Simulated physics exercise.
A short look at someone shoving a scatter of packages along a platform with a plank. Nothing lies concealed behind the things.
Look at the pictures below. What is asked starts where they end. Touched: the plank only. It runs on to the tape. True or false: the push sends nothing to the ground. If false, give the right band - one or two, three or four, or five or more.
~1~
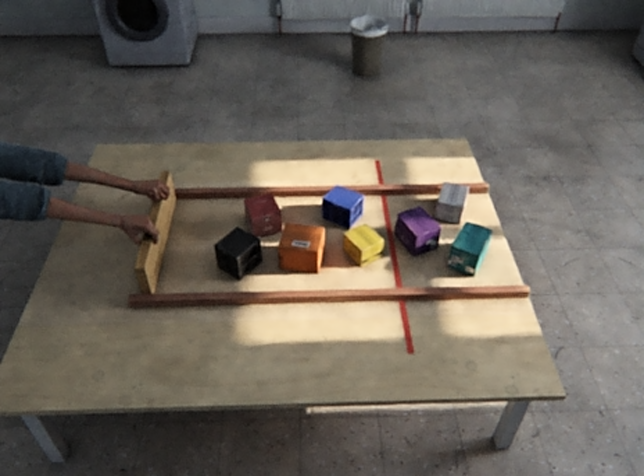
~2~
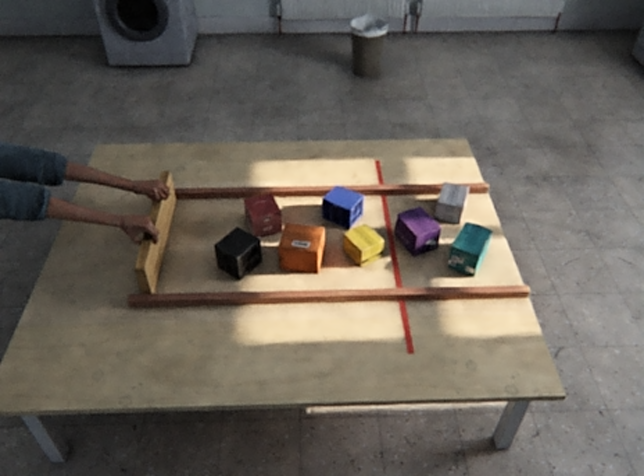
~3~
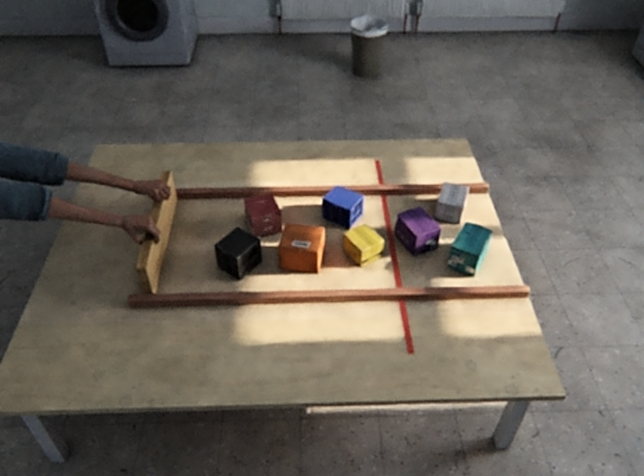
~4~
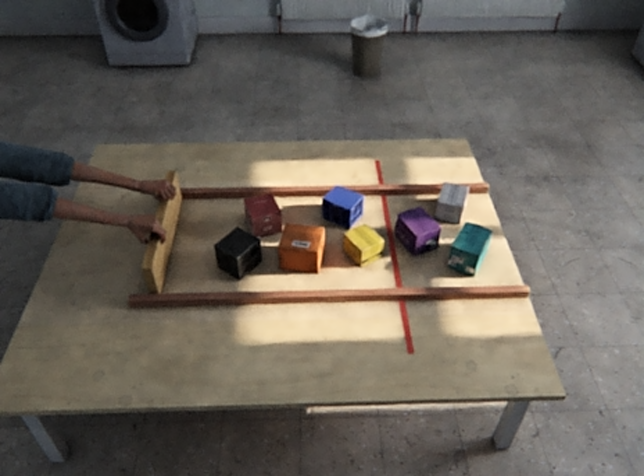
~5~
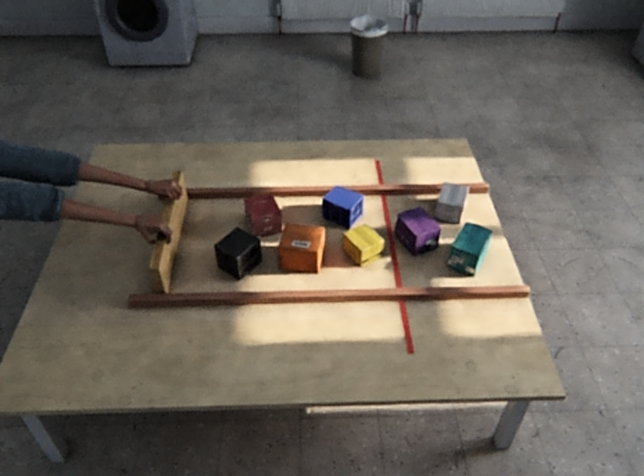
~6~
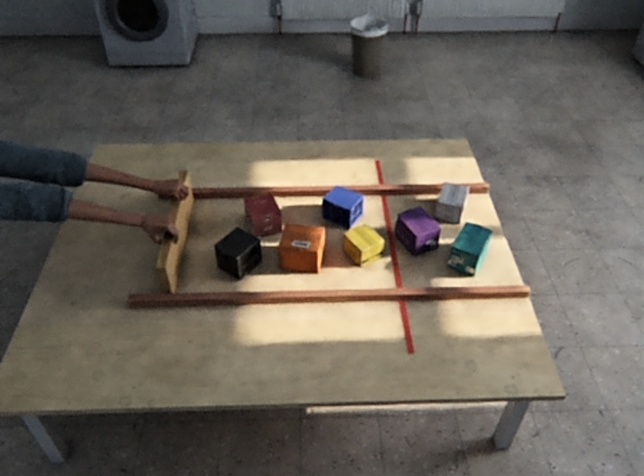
True.
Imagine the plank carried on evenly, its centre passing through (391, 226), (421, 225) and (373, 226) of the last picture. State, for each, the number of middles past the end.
0; 1; 0.
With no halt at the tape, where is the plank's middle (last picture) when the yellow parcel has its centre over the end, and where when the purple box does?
The middle is at (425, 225) when it's the yellow parcel, and at (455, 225) when it's the purple box.
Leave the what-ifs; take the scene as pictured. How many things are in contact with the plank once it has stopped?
Tally at the end: 3.
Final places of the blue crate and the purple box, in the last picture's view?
The blue crate at (401, 194), the purple box at (453, 221).
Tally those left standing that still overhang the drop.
Count: 1.
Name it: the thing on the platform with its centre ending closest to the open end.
The turquoise parcel winds up nearest.
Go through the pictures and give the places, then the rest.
In the first frame, turquoise parcel (470, 249); white box (452, 203); purple box (417, 231); plank (158, 230); tape (391, 240).
In the second frame, white box (452, 203); black crate (239, 253).
In the third frame, purple box (417, 231); plank (159, 230).
In the fourth frame, turquoise parcel (470, 249); red box (263, 216).
In the fifth frame, white box (452, 203); yellow parcel (363, 245).
In the sixth frame, turquoise parcel (470, 249); white box (452, 203); purple box (417, 231); plank (177, 230); tape (391, 240).
A little later, none off yet; turquoise parcel at rest near (470, 249); white box at rest near (452, 203); purple box at rest near (417, 231).
When it is over, the number that fall off is zero.
